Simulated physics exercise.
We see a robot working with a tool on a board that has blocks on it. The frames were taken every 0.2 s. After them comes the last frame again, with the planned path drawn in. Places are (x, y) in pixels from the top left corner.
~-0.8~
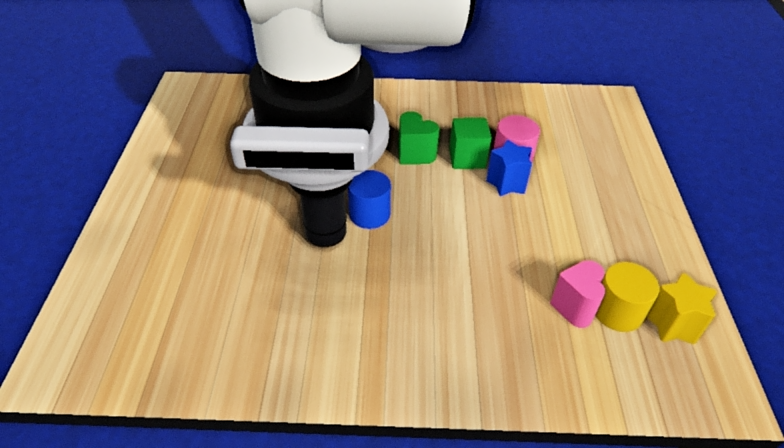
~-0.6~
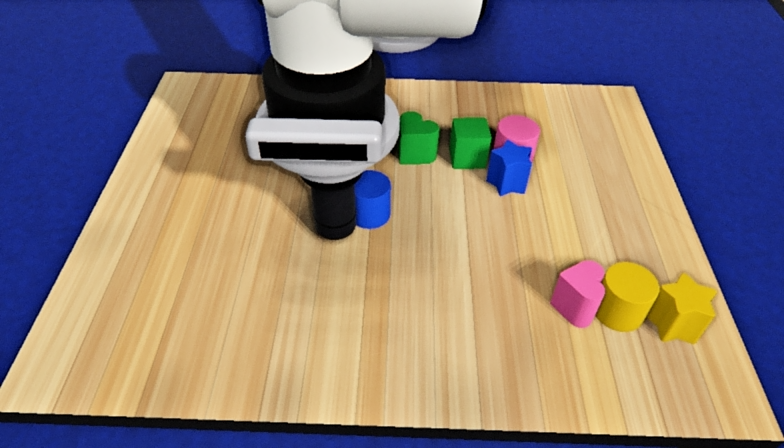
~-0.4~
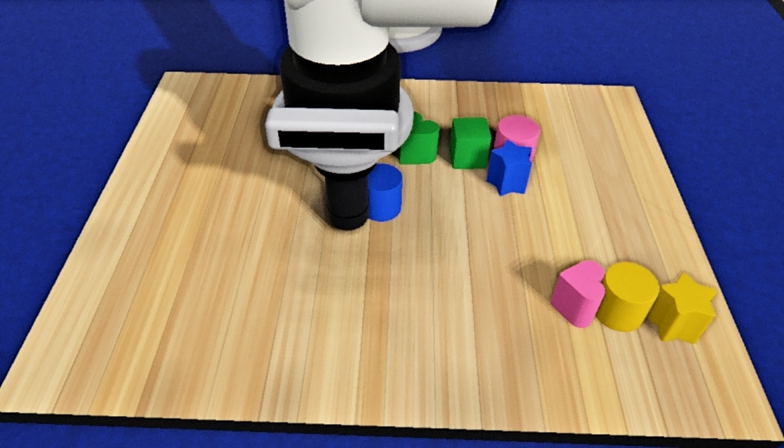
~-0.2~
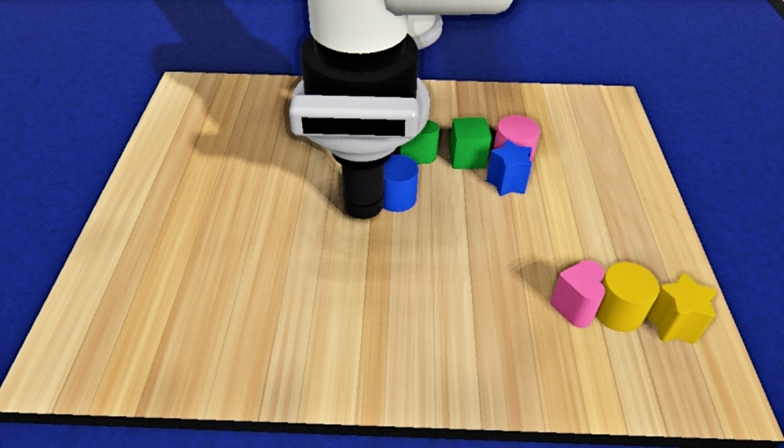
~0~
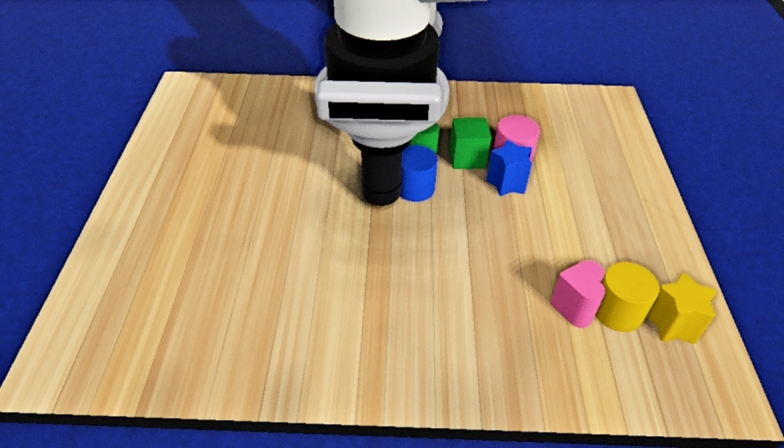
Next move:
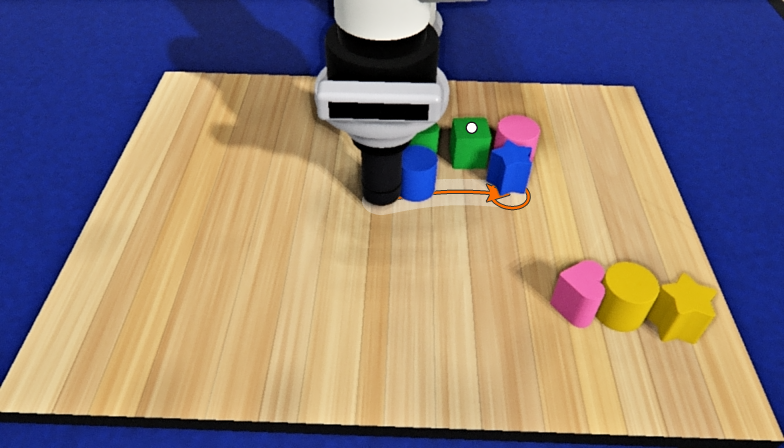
A white and black robot arm reaches down over a light wooden board on a blue surface, seen from above at a steady angle. A blue cylinder sits beside its dark tip, with green blocks, a pink cylinder and a blue star to the upper right, and pink and yellow blocks lower right. The tip slides right and slightly away, pushing the blue cylinder toward the green blocks.
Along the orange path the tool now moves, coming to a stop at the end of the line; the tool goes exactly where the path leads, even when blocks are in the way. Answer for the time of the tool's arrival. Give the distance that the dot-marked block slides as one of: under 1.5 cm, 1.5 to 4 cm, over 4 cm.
It is going to finish 1.5 to 4 cm from where it is now.
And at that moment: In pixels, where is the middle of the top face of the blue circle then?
It will end up at (475, 136).
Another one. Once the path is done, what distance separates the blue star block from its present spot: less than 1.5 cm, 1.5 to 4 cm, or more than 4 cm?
Between 1.5 and 4 cm.
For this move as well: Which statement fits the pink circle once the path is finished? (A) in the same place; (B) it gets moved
Answer: B.
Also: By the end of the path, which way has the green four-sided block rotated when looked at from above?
The answer is clockwise.
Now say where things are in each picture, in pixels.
In the first frame, tool tip (326, 233); block tops, blue circle (369, 184); green four-sided block (472, 128); blue star block (514, 153); pink circle (519, 127).
In the second frame, tool (336, 226); blocks unchanged.
In the third frame, tool (348, 217); blue circle (381, 177).
In the fourth frame, tool (364, 206); blue circle (398, 168).
In the fifth frame, tool (381, 194); blue circle (417, 158); green four-sided block (472, 128); blue star block (514, 153); pink circle (519, 127).
Path on the board, from (381, 201) over (445, 192) to (510, 195); the dot is on the green four-sided block.
One third of the way, tool (425, 186); blue circle (453, 145); green four-sided block (477, 124).
Two thirds of the way, tool (467, 184); blue circle (474, 136); green four-sided block (481, 114), turned 25° clockwise.
At the end, tool (511, 187); blue circle (475, 136); green four-sided block (481, 114), turned 25° clockwise; blue star block (540, 149), turned 20° anticlockwise; pink circle (526, 124).
